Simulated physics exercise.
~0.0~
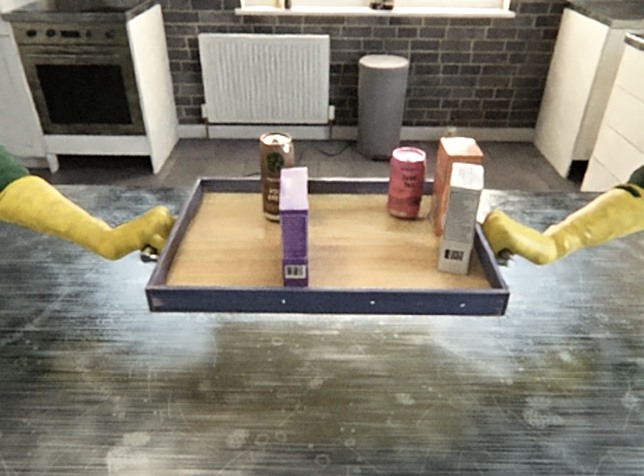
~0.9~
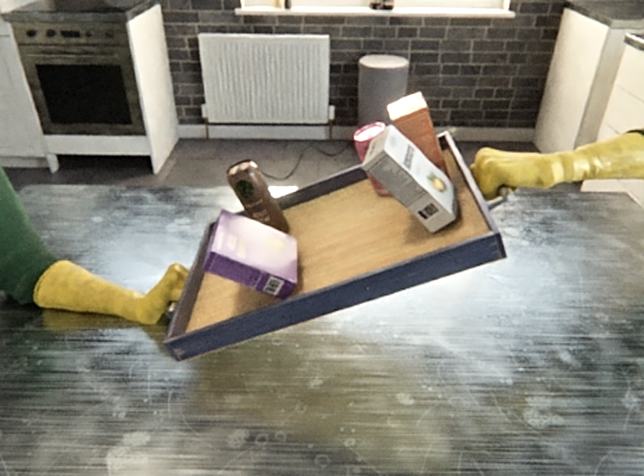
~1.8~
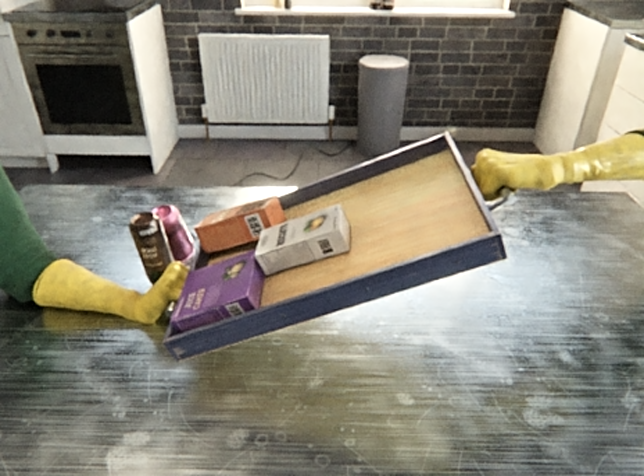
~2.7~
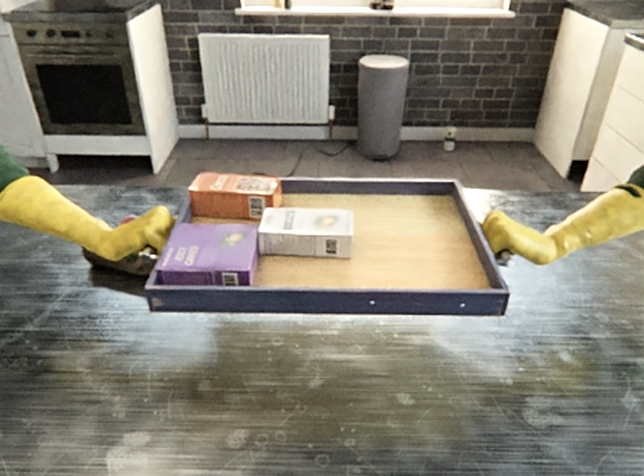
Tray tilted left by yellow-gloved hands, toppling its cartons and tipping two cans off, then levelled with three cartons lying on it.
